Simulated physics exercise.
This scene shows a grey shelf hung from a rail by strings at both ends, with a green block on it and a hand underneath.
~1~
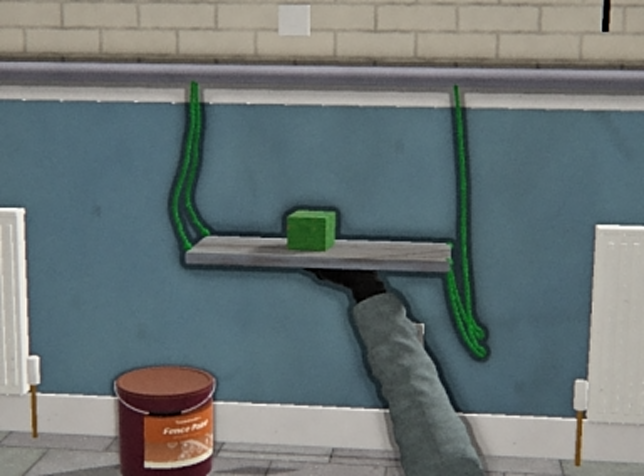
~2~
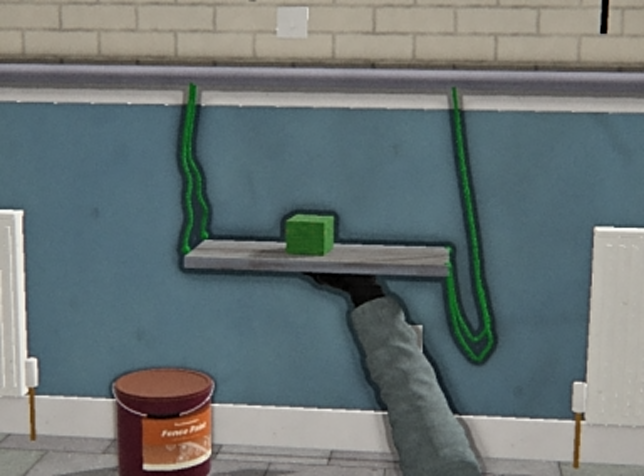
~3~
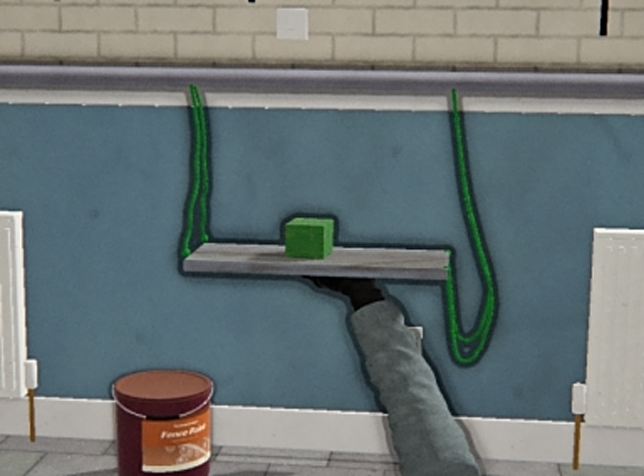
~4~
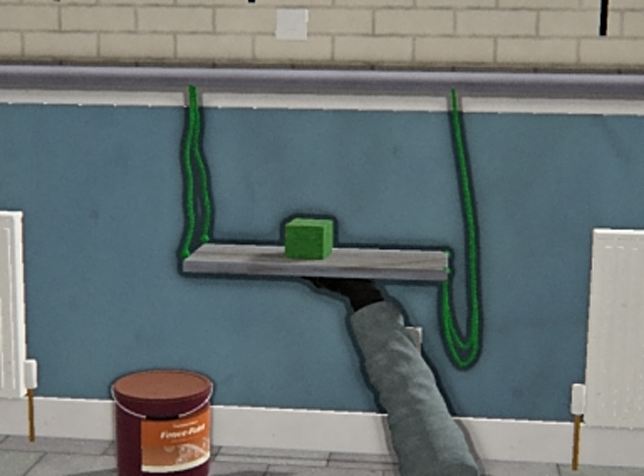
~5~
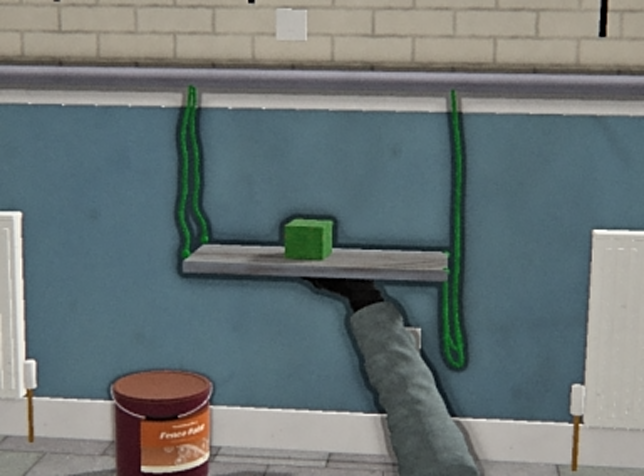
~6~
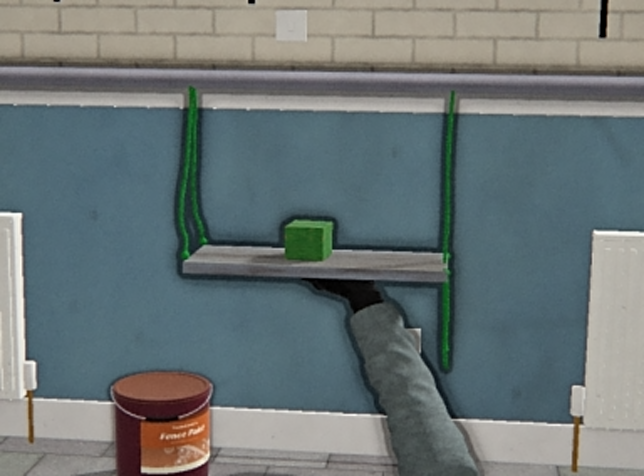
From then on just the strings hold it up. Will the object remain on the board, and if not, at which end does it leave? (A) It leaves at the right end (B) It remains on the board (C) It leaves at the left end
Answer: A.
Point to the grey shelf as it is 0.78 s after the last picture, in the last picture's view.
Look around (269, 332) in the last picture.
Then, 0.78 s after the last picture, board tipped 40° down to the right; block on the floor.
Then, 1.42 s after the last picture, board tipped 52° down to the right; block on the floor.
At rest, board tipped 49° down to the right; block on the floor. The green block goes off on the right.
